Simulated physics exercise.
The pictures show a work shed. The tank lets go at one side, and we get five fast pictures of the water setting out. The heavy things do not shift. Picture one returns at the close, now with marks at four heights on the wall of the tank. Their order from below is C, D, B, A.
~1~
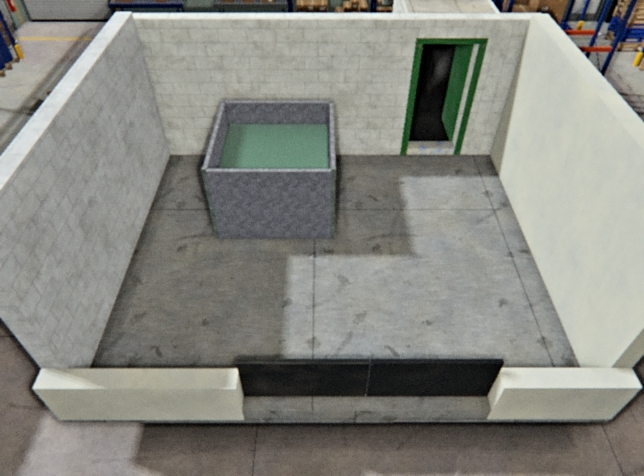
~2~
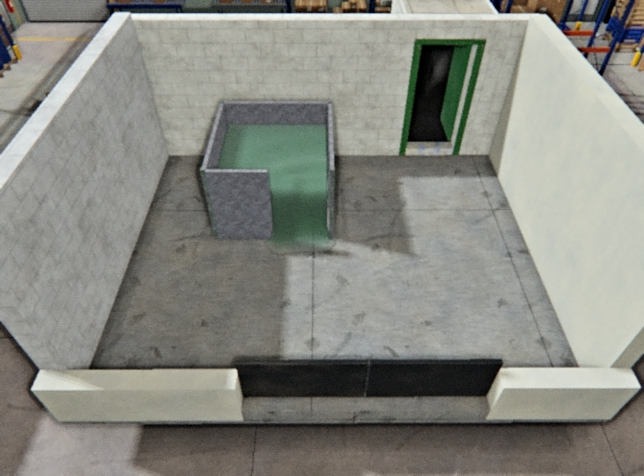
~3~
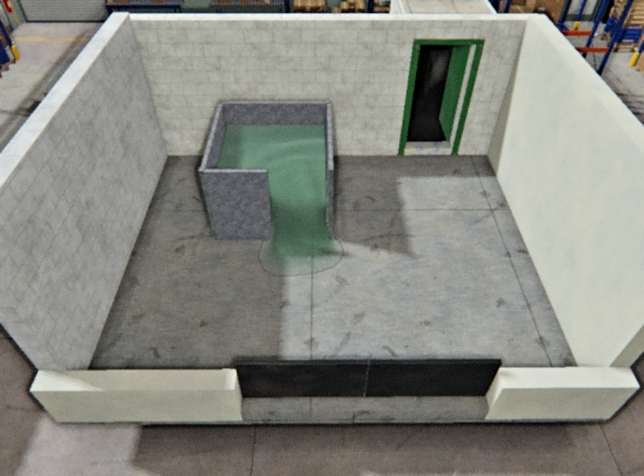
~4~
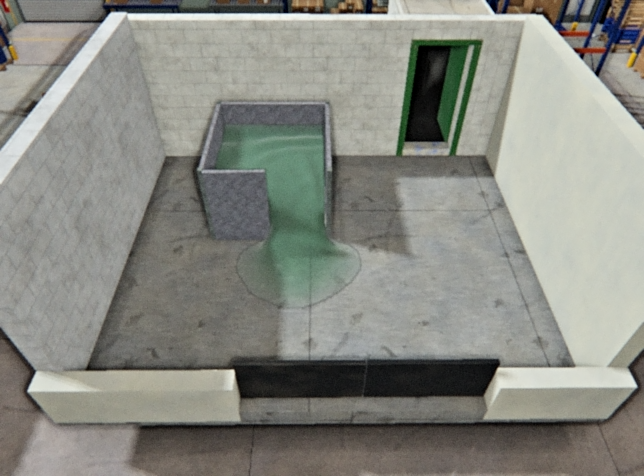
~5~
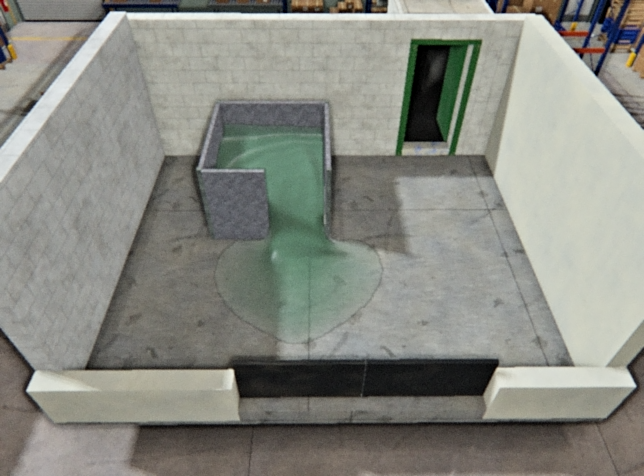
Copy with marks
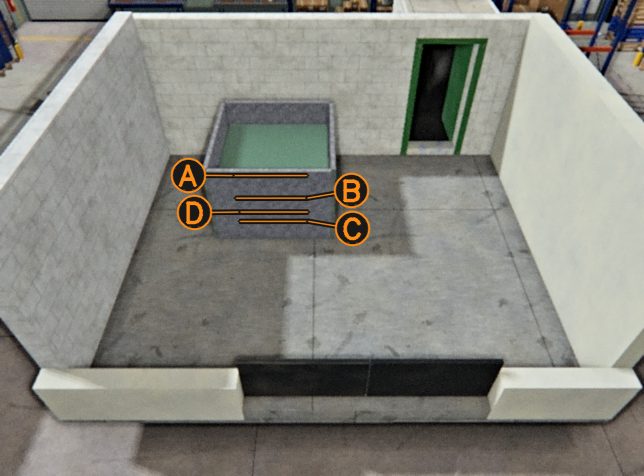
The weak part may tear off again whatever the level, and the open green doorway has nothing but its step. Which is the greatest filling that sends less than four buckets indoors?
Level B.
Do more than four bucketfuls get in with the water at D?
No, not at all.
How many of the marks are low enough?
Three.
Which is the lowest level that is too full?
Here it is level A.
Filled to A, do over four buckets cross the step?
Yes.
On the marked copy, A at (269, 175); B at (271, 198); C at (274, 221); D at (273, 212); from the bottom up C, D, B, A.
For level A, about 8 bucketfuls get in.
For level B, a splash gets over, under a bucket.
For level C, nothing gets over.
For level D, nothing gets over.
